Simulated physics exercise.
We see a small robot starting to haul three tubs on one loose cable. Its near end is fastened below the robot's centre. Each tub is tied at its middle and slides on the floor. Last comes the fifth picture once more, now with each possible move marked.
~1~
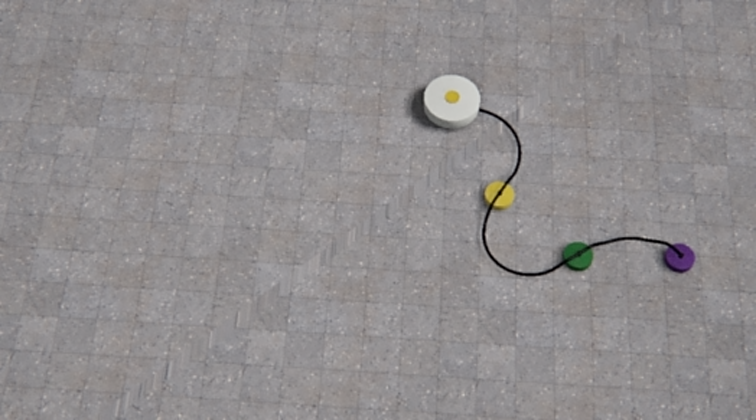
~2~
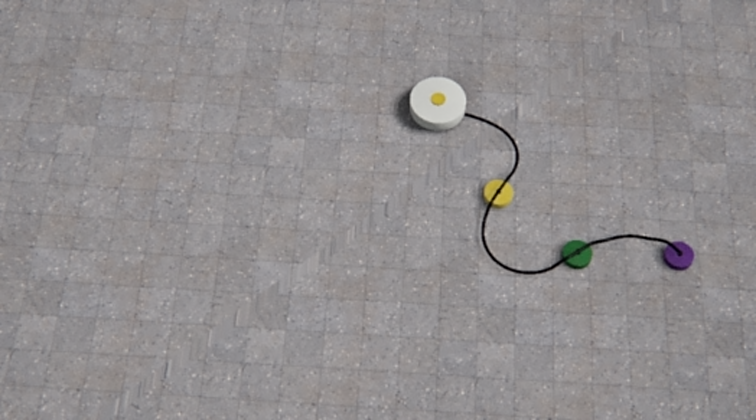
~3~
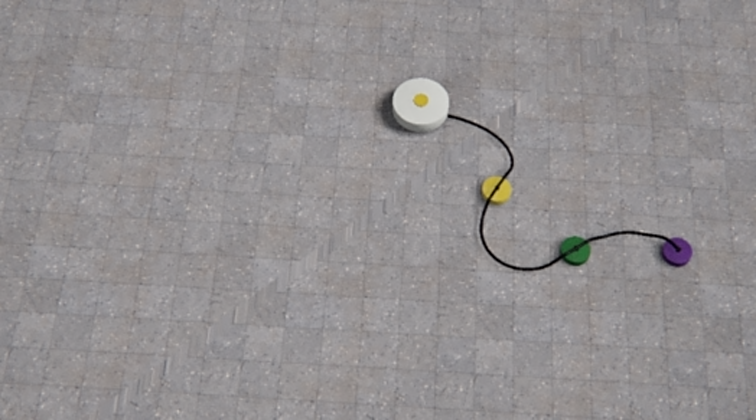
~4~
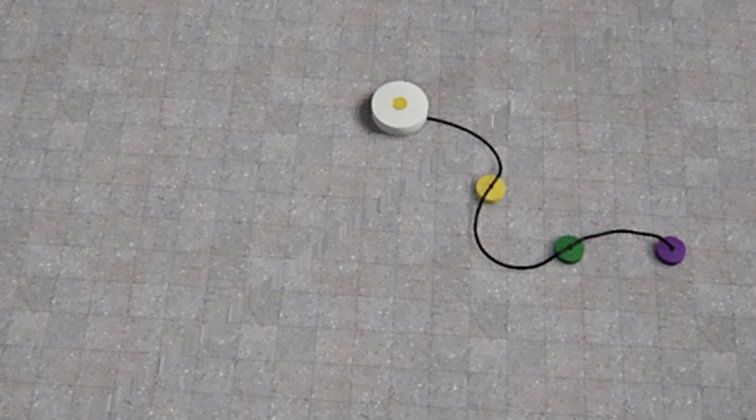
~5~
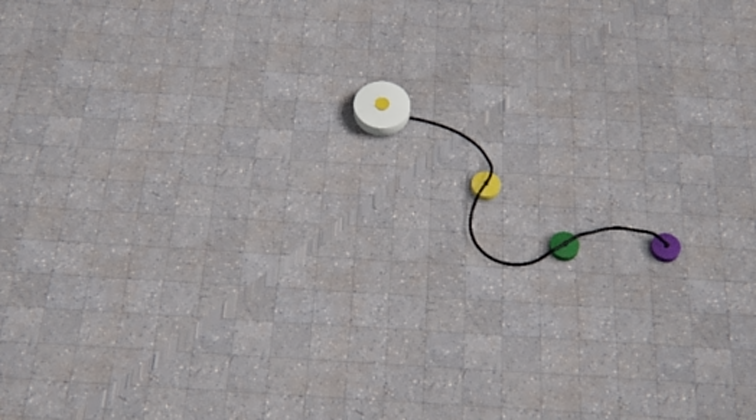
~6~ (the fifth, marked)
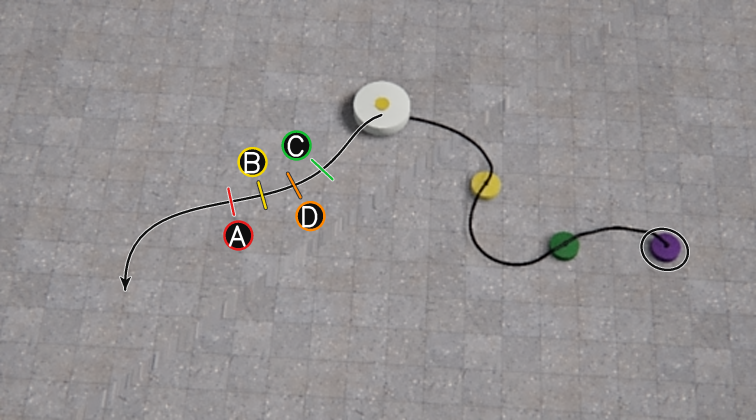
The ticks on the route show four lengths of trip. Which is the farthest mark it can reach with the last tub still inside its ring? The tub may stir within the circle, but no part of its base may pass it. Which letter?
No farther than A.
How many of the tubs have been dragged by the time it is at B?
One.
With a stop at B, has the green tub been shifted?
No.
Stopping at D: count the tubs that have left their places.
By then, one.
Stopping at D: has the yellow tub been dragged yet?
Yes.
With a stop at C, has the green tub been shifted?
No.
On the marked copy, A at (231, 202); B at (262, 195); C at (322, 170); D at (294, 185); the ring at (665, 249); the route from (382, 115) via (248, 198) to (125, 290).
Taking A. A third of the way, robot (338, 149); purple tub (666, 247); green tub (565, 246); yellow tub (486, 185).
Two thirds of the way, robot (287, 183); purple tub (666, 247); green tub (565, 246); yellow tub (448, 184).
When it is over, robot (230, 196); purple tub (666, 247); green tub (557, 242); yellow tub (393, 198); the ringed tub at the far end is still in its ring.
As for the rest, B is safe but short; C is safe but short; D is safe but short.
